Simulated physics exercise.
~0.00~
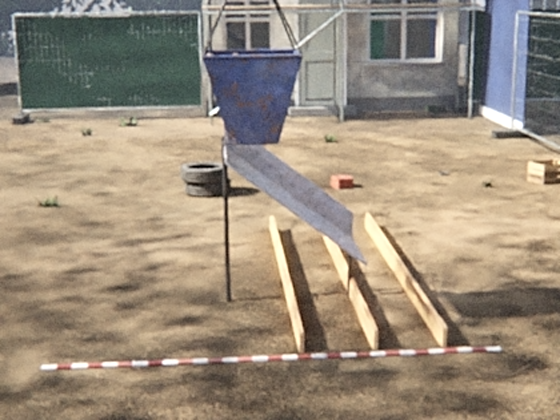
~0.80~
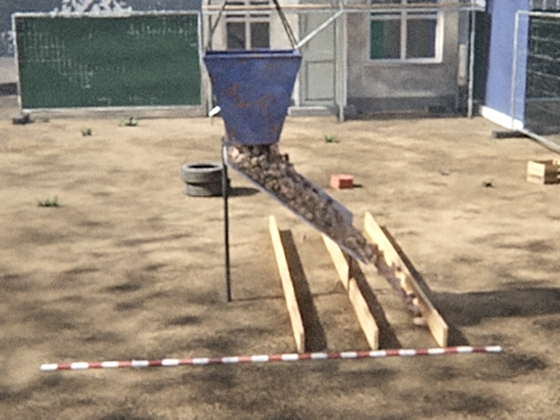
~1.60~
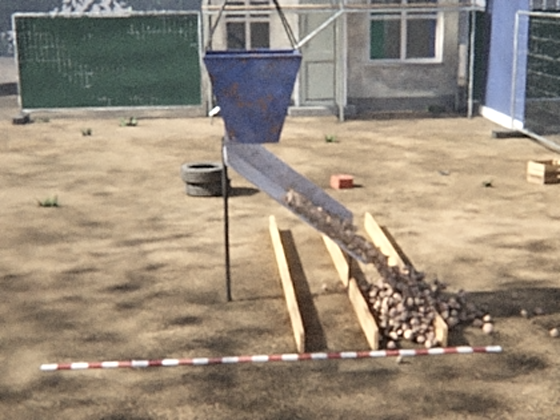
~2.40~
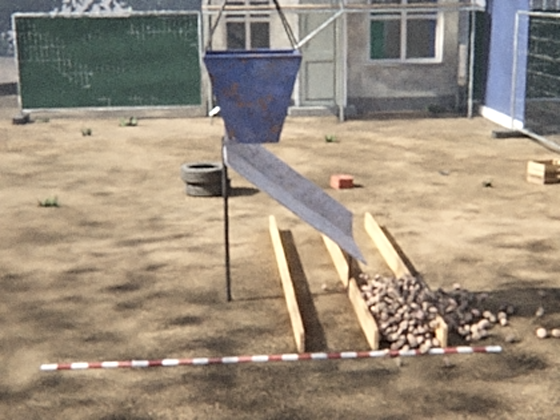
Brownish stones poured out of the blue skip onto the fixed sloping steel and slid down to the right, piling up in the right bay between the wooden boards, while some spilled past the last board onto the dirt beyond.
